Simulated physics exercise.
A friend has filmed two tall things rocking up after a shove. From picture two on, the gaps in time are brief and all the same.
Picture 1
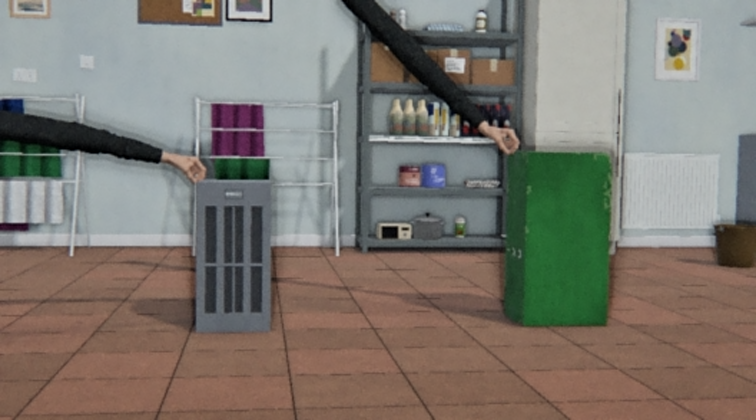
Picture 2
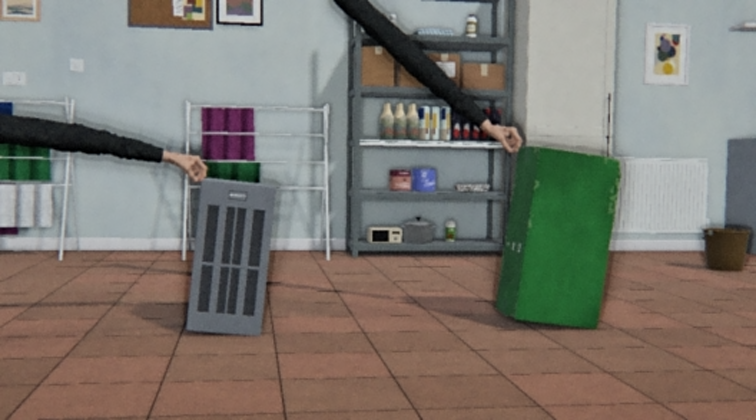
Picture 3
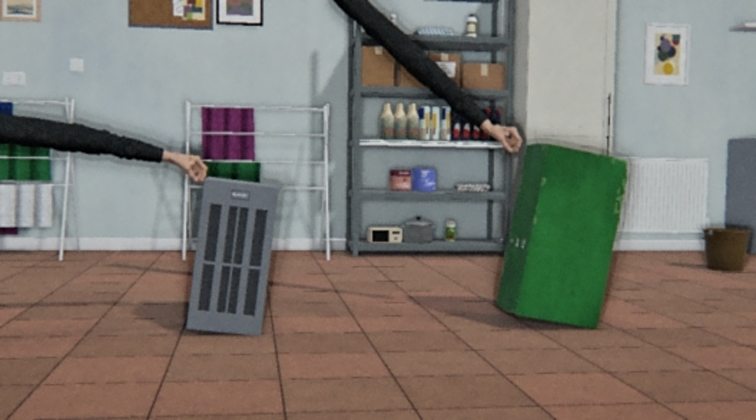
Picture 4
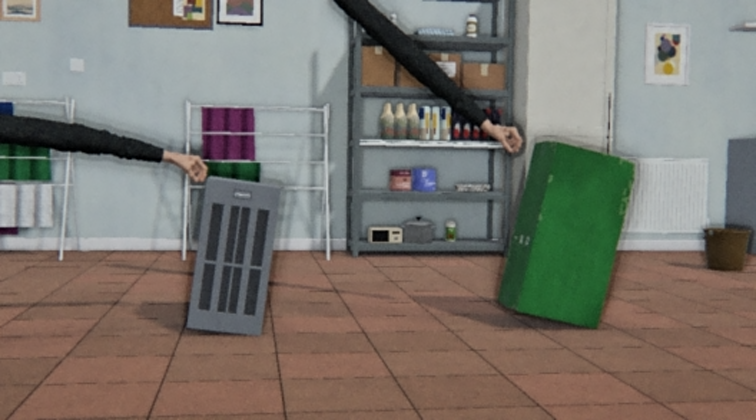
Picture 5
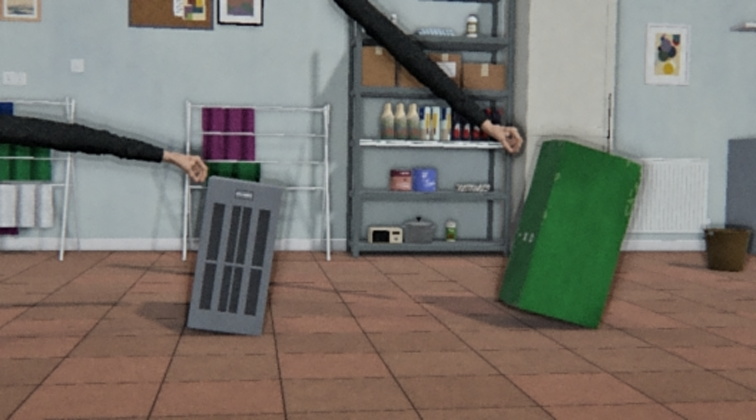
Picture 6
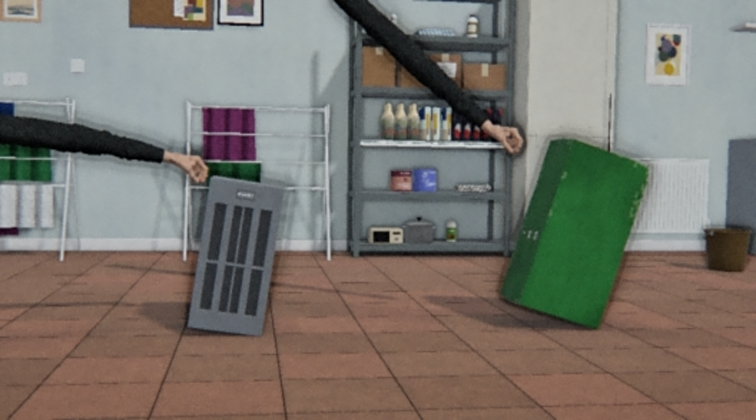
A green box tilts steadily rightward beside an outstretched hand while a grey box leans slightly.
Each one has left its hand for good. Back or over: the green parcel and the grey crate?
My prediction: Green parcel: Fallen. Grey crate: Standing.
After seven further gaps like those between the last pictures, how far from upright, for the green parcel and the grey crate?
35° and 6°.
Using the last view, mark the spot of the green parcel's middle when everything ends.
Its middle finishes close to (663, 282) in the last view.
Then, 0.18 s past the last view, green parcel 38° off upright near (605, 233); grey crate 3° off upright near (230, 255).
Then, 0.36 s past the last view, green parcel 65° off upright near (643, 251); grey crate 3° off upright near (222, 255).
Then, 0.56 s past the last view, green parcel on its side near (667, 273); grey crate upright near (227, 257).
Finally, the green parcel topples, near (663, 282); the grey crate settles on its feet, near (226, 257).
